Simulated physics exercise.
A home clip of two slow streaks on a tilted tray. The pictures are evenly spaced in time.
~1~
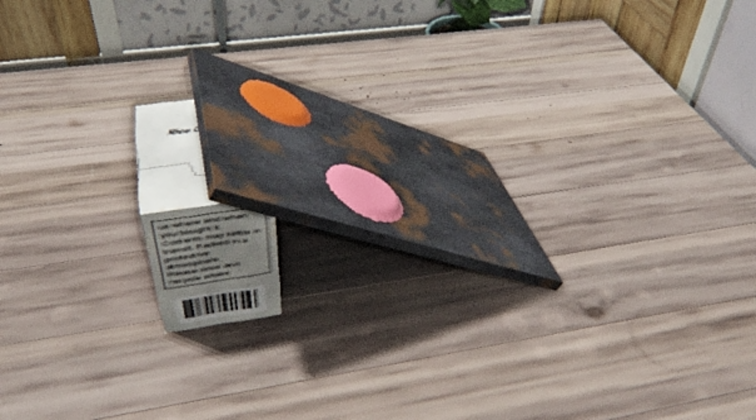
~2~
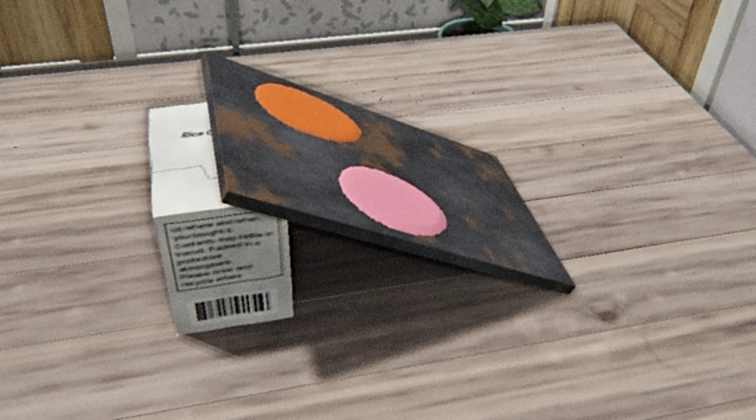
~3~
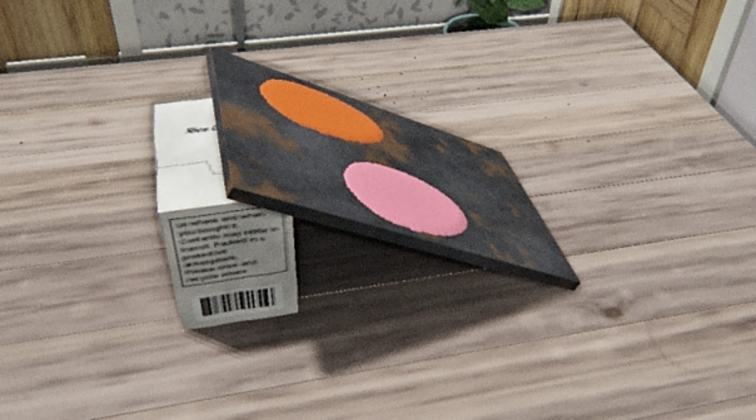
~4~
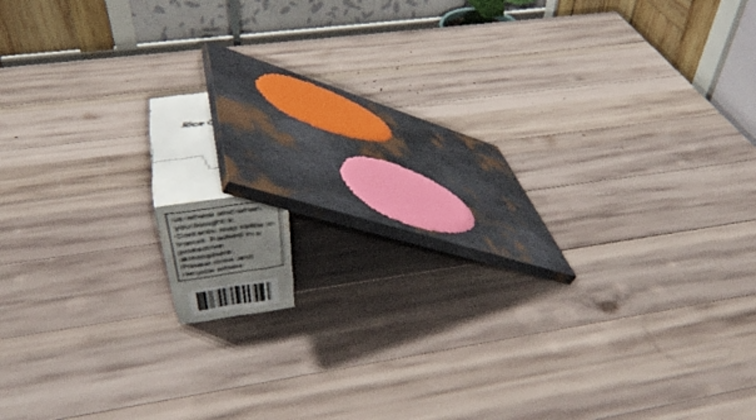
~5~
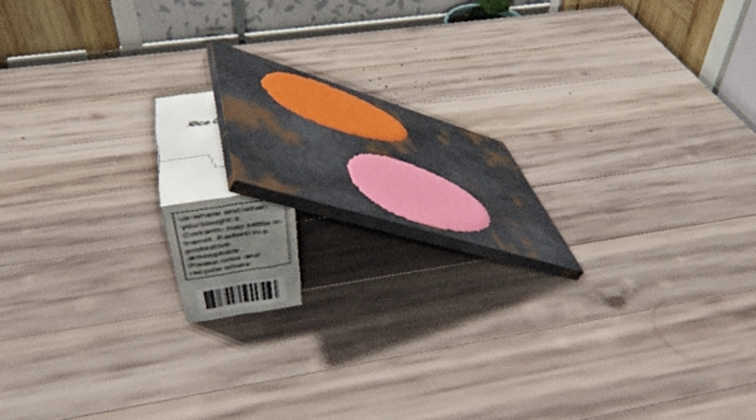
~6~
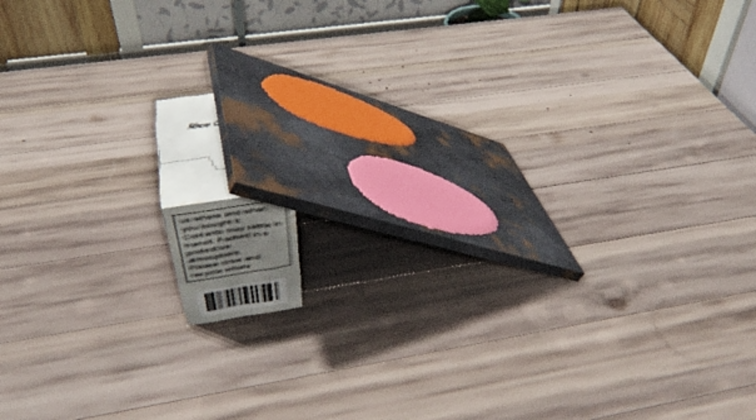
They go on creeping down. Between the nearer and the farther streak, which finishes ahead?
The nearer one gets there first.
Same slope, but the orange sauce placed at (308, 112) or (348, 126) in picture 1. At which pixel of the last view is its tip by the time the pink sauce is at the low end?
One: (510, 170). Two: (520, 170).
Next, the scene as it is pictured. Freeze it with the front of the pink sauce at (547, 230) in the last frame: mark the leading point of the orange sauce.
Around (472, 153).
A moment on, the pink sauce is close to the edge; the orange sauce is three quarters of the way down.
When it is over, the pink sauce is at the low edge; the orange sauce is three quarters of the way down.
